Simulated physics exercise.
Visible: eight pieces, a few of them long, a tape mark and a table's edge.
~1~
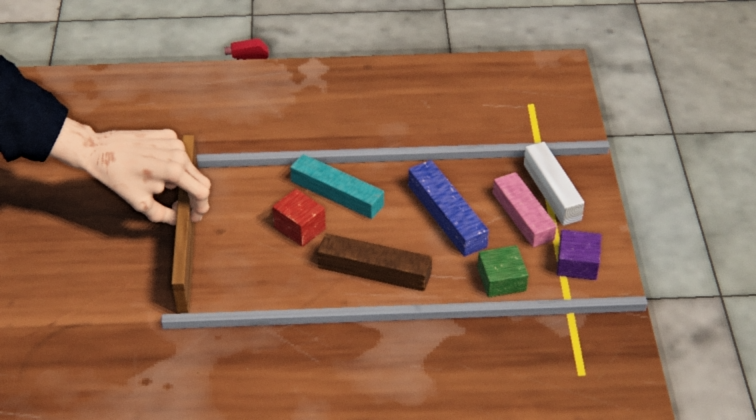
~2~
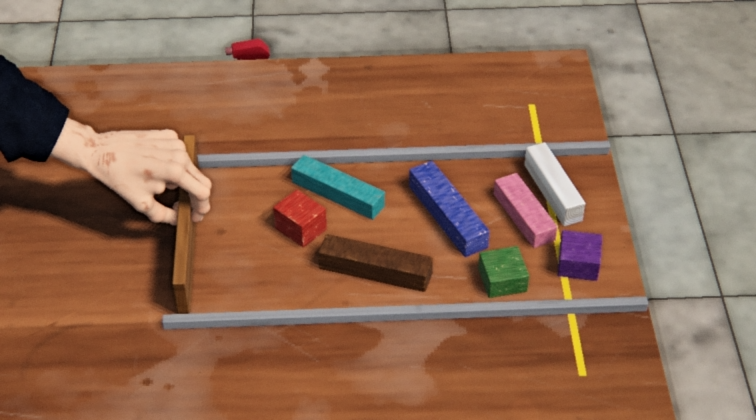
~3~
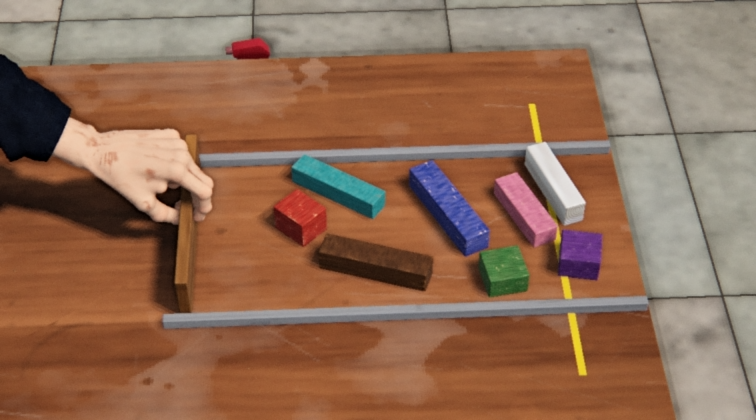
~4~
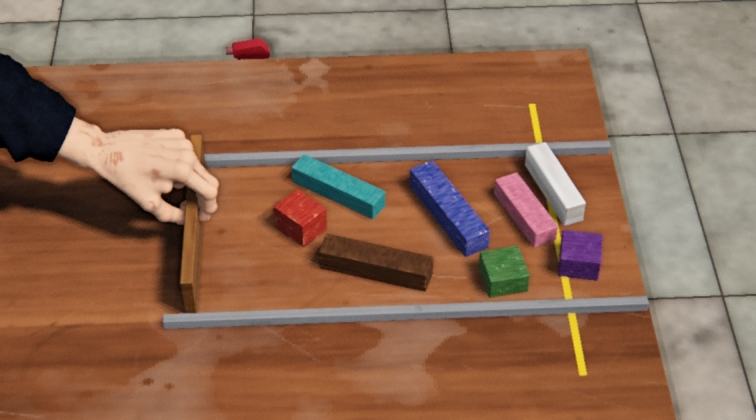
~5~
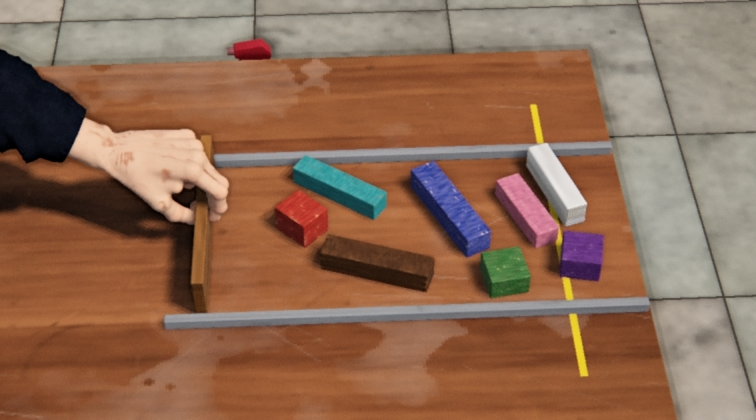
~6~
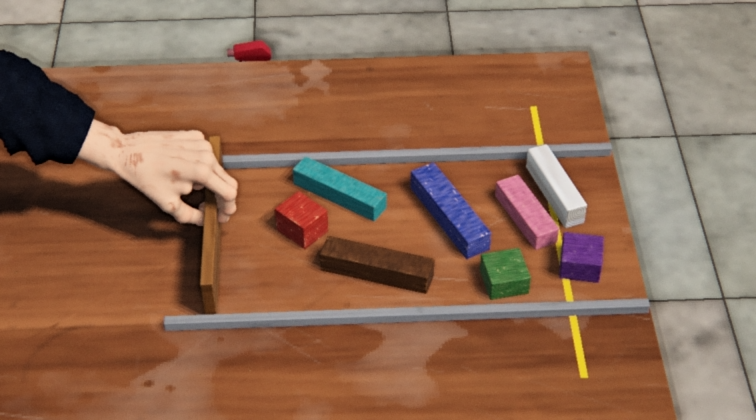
On a wooden table with a yellow tape line, a hand held a small upright board between two grey rails and slid it slightly right toward eight colored blocks, which stayed still.
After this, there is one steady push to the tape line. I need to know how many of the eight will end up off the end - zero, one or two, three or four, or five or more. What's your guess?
Three or four drop.
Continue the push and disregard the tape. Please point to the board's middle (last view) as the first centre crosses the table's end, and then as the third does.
Near (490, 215) and (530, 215).
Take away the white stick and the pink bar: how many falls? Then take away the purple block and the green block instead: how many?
You'd see 2 fallen, and 2 in the other try.
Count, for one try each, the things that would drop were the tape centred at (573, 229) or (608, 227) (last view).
It would be 5 and 7.
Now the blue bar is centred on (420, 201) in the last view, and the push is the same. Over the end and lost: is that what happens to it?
Result: The blue bar remains aboard.
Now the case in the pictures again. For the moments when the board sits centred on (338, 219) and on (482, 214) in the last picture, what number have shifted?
First 3, then 8.
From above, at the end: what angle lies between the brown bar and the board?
It works out to near 50°.
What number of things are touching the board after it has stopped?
Counting them up gives 3.
Soon after, none off yet; purple block at rest near (581, 257); white stick at rest near (556, 186); pink bar at rest near (527, 212).
Then, none off yet; purple block moved about its own width near (606, 250); white stick moving near (559, 184); pink bar moved a little near (549, 207).
At rest, the number that fall off is three or four; fallen, green block, pink bar, white stick and purple block.
